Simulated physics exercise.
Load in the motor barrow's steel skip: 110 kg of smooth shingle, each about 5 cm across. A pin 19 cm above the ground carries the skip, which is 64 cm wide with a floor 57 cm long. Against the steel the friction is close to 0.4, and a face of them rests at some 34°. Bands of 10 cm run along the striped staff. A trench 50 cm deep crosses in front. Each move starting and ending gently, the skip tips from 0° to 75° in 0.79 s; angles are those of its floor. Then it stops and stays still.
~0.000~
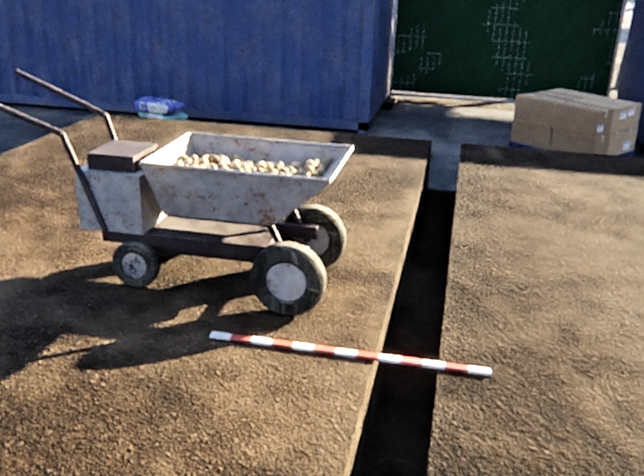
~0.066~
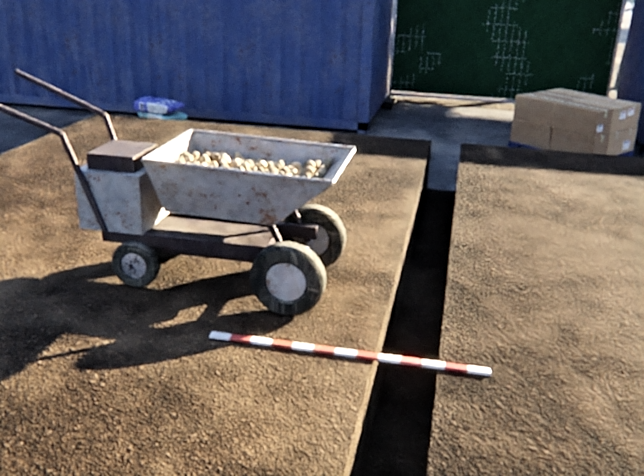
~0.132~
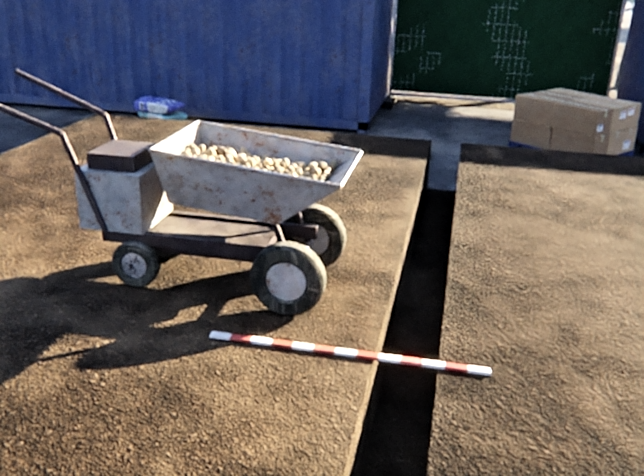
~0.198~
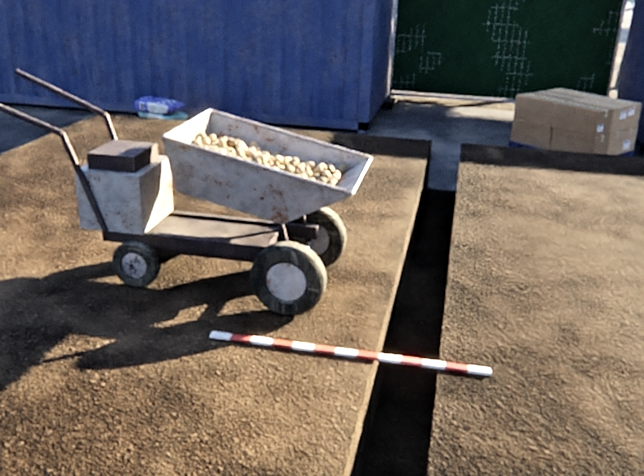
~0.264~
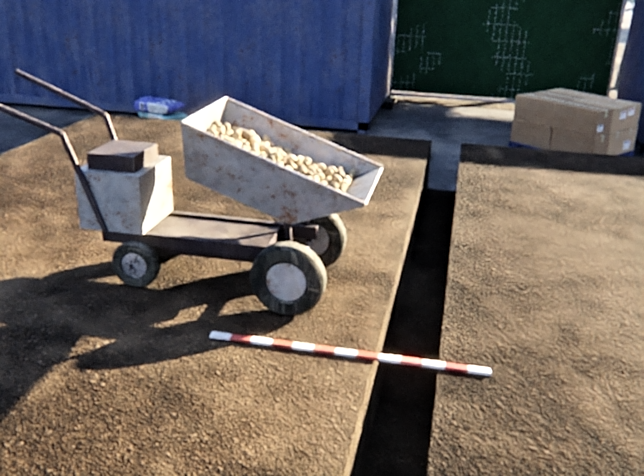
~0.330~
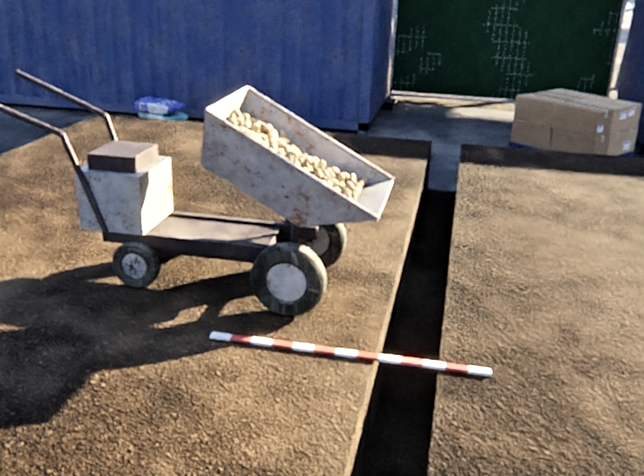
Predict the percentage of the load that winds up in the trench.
My prediction is about 47 per cent.
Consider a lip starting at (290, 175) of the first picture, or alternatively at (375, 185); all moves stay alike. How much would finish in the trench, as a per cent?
Some 95 and some 0 per cent, in that order.
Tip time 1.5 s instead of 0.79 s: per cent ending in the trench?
Then roughly 55 percent.
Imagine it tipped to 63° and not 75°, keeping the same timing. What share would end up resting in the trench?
Some 35 in a hundred, I'd say.
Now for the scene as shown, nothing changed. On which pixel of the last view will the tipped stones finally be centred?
Somewhere near pixel (460, 306).
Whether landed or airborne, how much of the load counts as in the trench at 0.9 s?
About 30%.
After 0.6 s the floor is at 63°; 100 % in the skip; the foremost stones are at (402, 256).
After 0.9 s the floor is at 75°; 45 % in the skip, 30 % in the trench, 25 % past the trench; the foremost stones are at (492, 307).
After 1.2 s the floor is at 75°; 0 % in the skip, 45 % in the trench, 54 % past the trench; the foremost stones are past the picture's edge.
After 3.2 s the floor is at 75°; 0 % in the skip, 47 % in the trench, 53 % past the trench; the foremost stones are past the picture's edge.
